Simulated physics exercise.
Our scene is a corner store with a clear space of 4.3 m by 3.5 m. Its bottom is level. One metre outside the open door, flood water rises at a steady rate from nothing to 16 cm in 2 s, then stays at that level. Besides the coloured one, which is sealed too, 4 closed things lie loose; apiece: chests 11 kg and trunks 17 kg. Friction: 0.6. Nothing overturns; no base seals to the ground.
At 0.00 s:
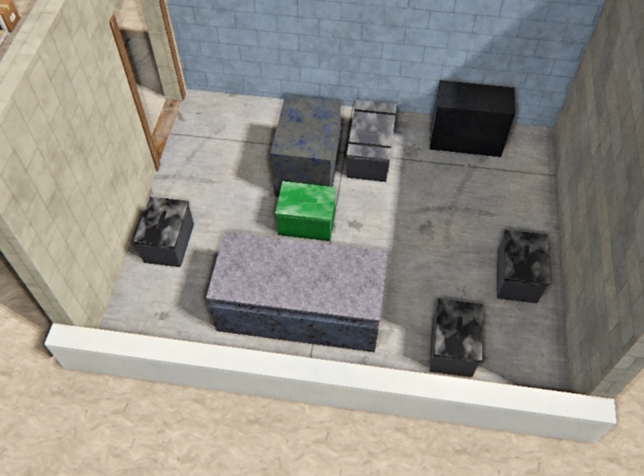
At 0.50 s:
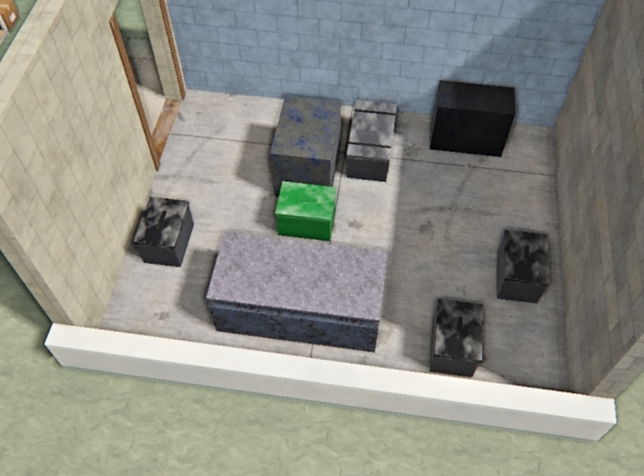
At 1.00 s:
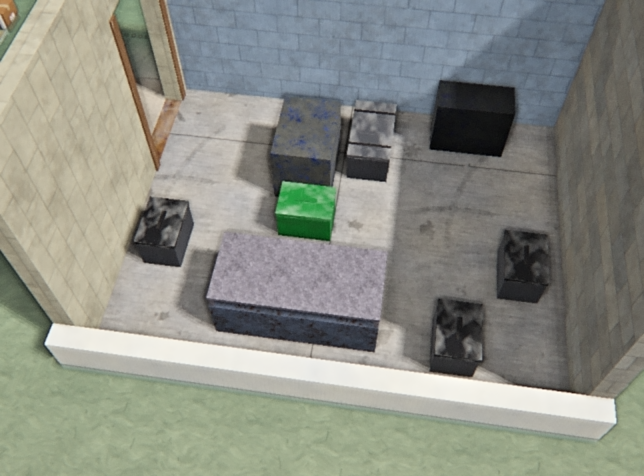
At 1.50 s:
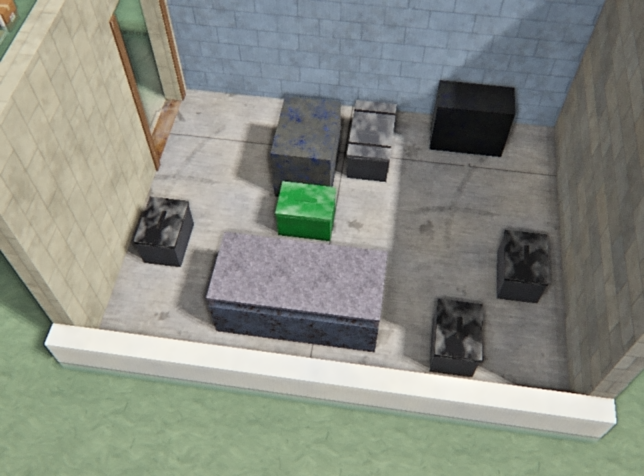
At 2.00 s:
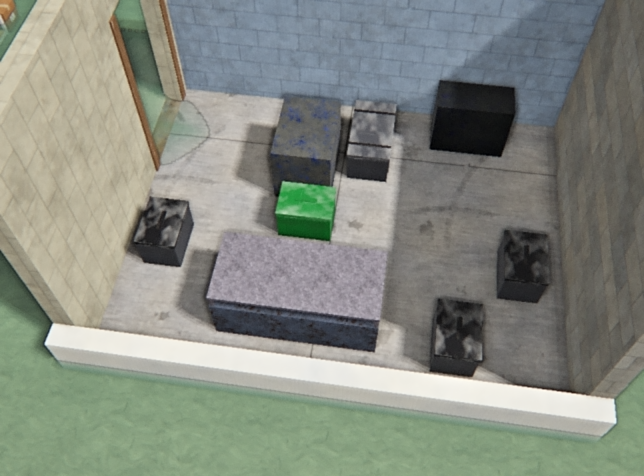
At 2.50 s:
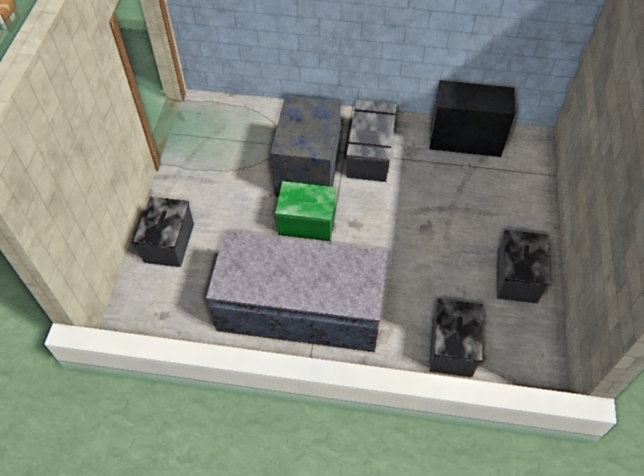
In a small store-like room with a blue brick back wall, a bright green box sits among dark boxes and a long, speckled block. Greenish water covers the sandy ground outside, then enters through the left doorway and spreads across the back-left floor, while the boxes stay still.
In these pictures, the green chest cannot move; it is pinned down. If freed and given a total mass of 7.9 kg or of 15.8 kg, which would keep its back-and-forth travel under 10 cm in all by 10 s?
Only 15.8 kg would.
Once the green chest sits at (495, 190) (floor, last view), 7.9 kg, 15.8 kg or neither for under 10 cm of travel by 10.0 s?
Result: Heavy passes, light fails.
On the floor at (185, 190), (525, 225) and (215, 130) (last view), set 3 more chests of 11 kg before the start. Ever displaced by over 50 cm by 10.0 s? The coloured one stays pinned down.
Spot one stays inside, spot two stays inside, spot three crosses the limit.
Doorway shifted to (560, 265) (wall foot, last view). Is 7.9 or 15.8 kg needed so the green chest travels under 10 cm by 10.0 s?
There both choices fail.
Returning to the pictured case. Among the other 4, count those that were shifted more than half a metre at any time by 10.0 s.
The tally stands at 1.
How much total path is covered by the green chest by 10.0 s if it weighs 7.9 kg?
All together it comes to about 60 cm.
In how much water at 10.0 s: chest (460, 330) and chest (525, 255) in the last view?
Around 4 cm and 6 cm.
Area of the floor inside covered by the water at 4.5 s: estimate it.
At that time the wet patch spans about 5.0 m2.
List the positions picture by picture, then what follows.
The green chest at (306, 200) rests on the ground; 0.0 m2 under water; 0 of 5 have shifted, in the first frame.
The green chest at (306, 200) rests on the ground; 0.0 m2 under water; 0 of 5 have shifted, in the second frame.
The green chest at (306, 200), on the bottom; 0.0 m2 under water; 0 of 5 have shifted, in the third frame.
The green chest at (306, 200) rests on the ground; water covers 0.0 m2; 0 of 5 have shifted, in the fourth frame.
The green chest at (306, 200), on the bottom; 0.3 m2 under water; 0 of 5 have shifted, in the fifth frame.
The green chest at (306, 200) rests on the ground; water covers 1.1 m2; 0 of 5 have shifted, in the sixth frame.
After 3.5 s the green chest would be 0 cm from its start with 7.9 kg and 0 cm from its start with 15.8 kg; 1 cm of water round it then.
After 4.5 s the green chest would be 0 cm from its start with 7.9 kg and 0 cm from its start with 15.8 kg; 2 cm of water round it then.
After 7.0 s the green chest would be 17 cm from its start with 7.9 kg and 0 cm from its start with 15.8 kg; 5 cm of water round it then.
After 10.0 s the green chest would be 57 cm from its start with 7.9 kg and 0 cm from its start with 15.8 kg; 6 cm of water round it then.
